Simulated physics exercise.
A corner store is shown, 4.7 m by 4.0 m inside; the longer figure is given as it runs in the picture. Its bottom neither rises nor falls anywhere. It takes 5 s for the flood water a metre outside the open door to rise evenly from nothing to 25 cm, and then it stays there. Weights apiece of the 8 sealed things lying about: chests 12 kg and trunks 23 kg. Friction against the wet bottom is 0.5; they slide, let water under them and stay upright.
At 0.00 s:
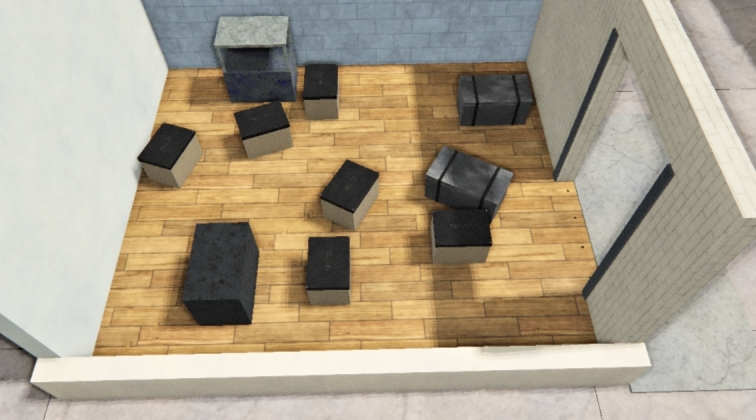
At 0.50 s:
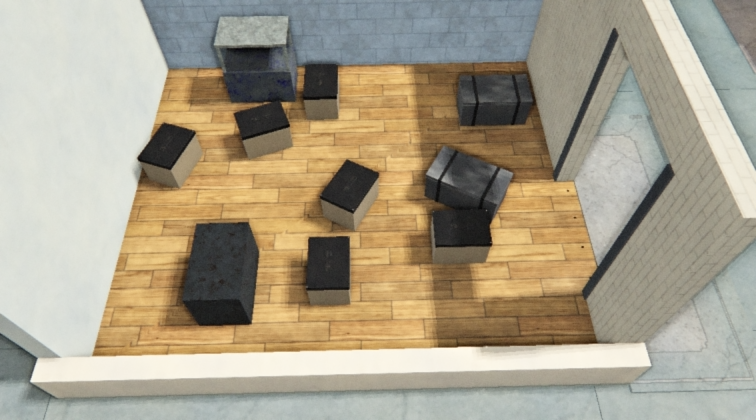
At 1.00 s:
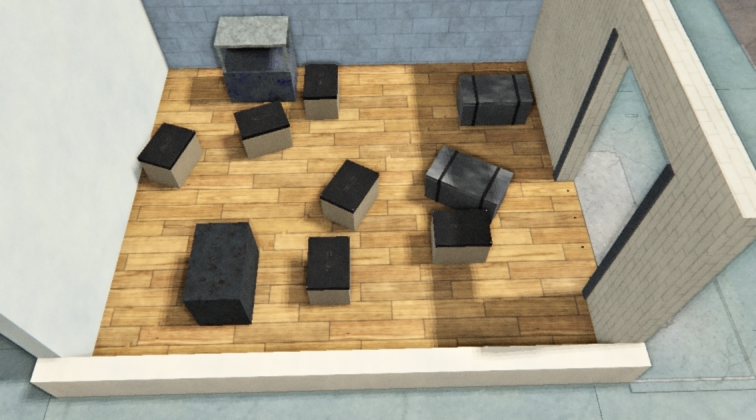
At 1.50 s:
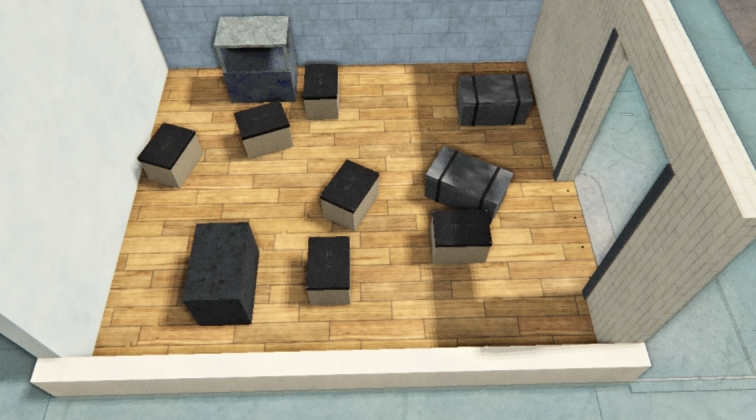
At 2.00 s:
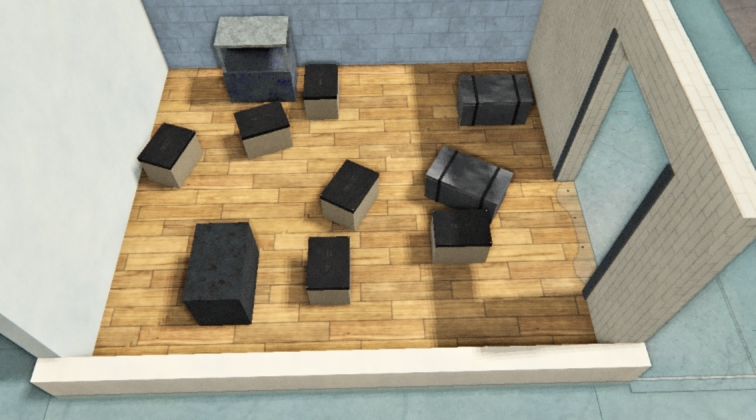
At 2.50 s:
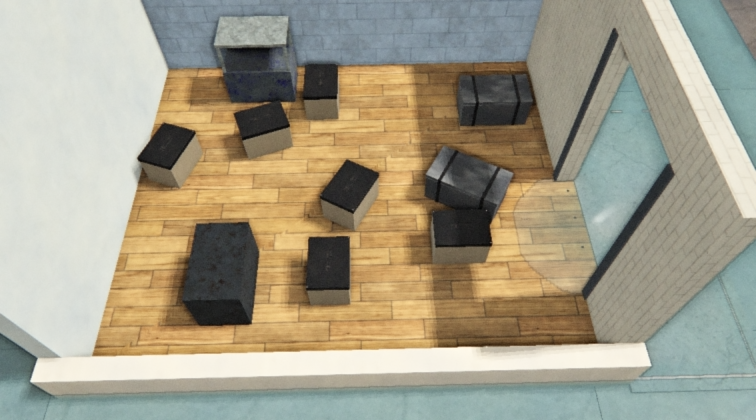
A walled room with scattered dark-topped boxes stays still as shallow water spreads in through the right doorway.
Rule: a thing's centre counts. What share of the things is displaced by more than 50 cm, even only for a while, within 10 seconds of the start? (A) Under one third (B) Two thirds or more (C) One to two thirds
Two thirds or more (B).
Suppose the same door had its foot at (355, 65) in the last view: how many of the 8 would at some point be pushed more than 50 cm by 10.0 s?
Then 5 of them would.
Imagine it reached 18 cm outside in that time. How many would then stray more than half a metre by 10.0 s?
Then 4.
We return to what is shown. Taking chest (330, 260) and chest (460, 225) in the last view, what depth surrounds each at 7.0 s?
Roughly 11 and 10 cm.
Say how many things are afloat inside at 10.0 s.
Total: 7.
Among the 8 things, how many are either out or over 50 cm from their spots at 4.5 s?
It comes to 0.
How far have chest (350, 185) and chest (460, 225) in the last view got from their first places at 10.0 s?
Respectively 200 and 200 cm.
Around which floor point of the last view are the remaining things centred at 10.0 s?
At about (279, 120).
After 3.5 s 0 of 8 are over 50 cm from their spots; 0 afloat.
After 4.5 s 0 of 8 are over 50 cm from their spots; 0 afloat.
After 7.0 s 4 of 8 are over 50 cm from their spots; 2 afloat.
After 10.0 s 6 of 8 are over 50 cm from their spots, and 6 have been at some point; 7 afloat.
